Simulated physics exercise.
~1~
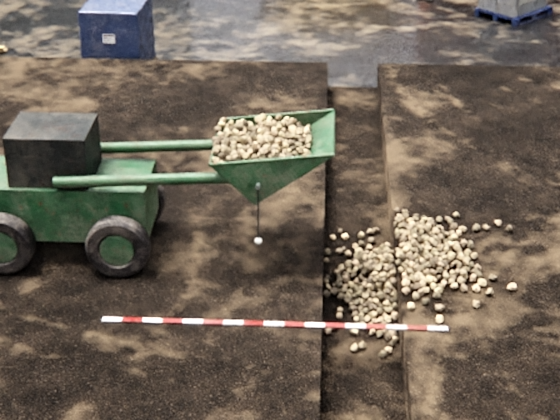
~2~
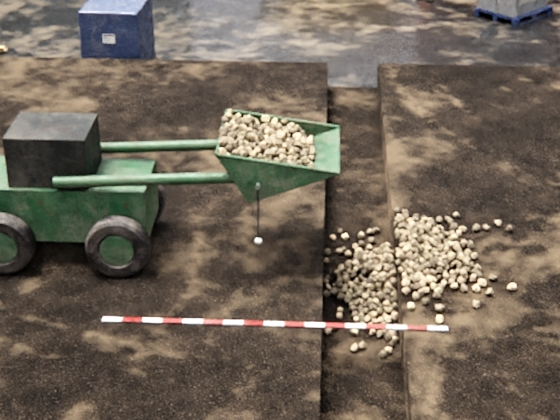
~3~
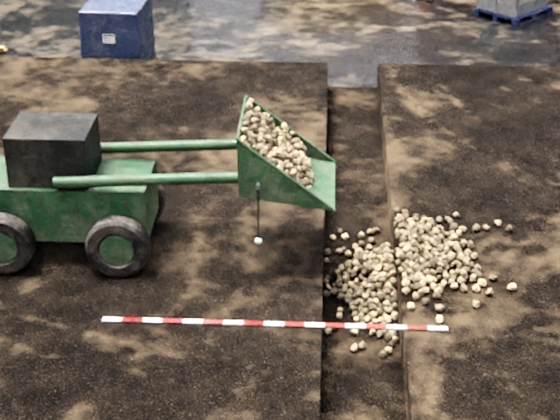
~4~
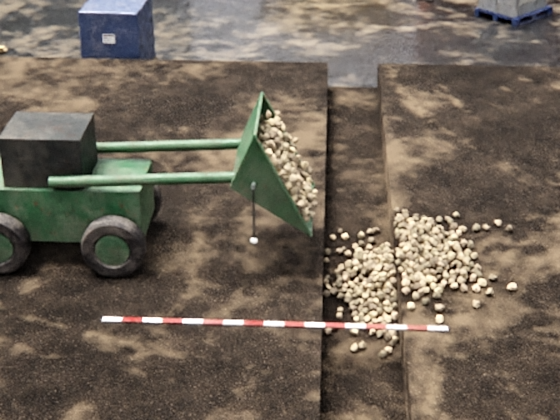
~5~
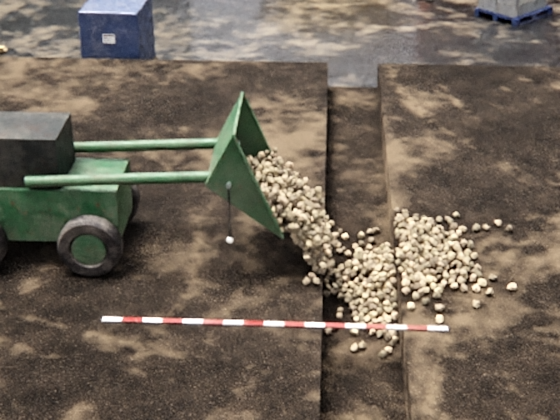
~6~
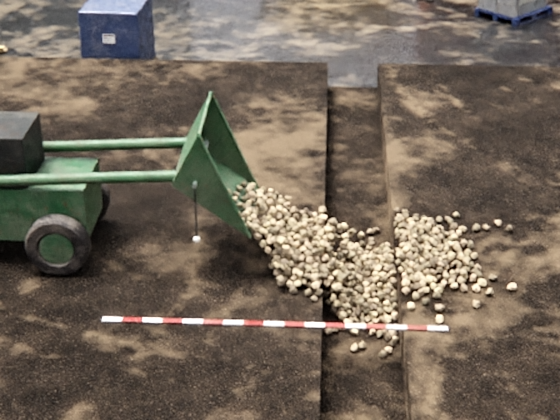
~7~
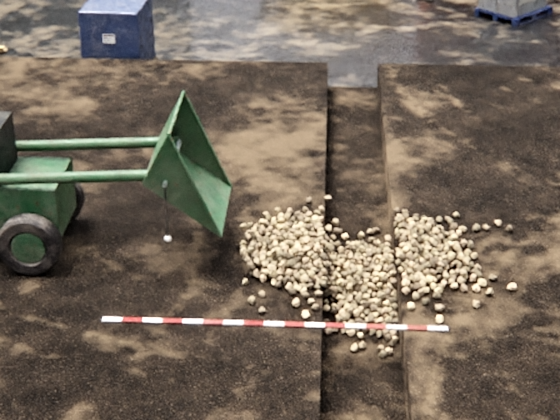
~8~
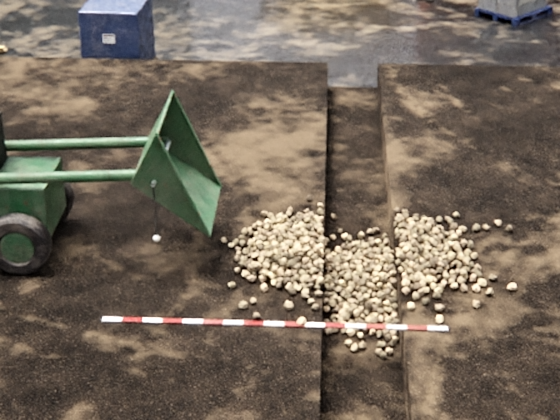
In this clip, a green loader tips its raised bucket of pale stones forward and backs away to the left as they pour out, leaving the bucket empty and a new heap on the near side of the trench, spilling into it beside the earlier pile.
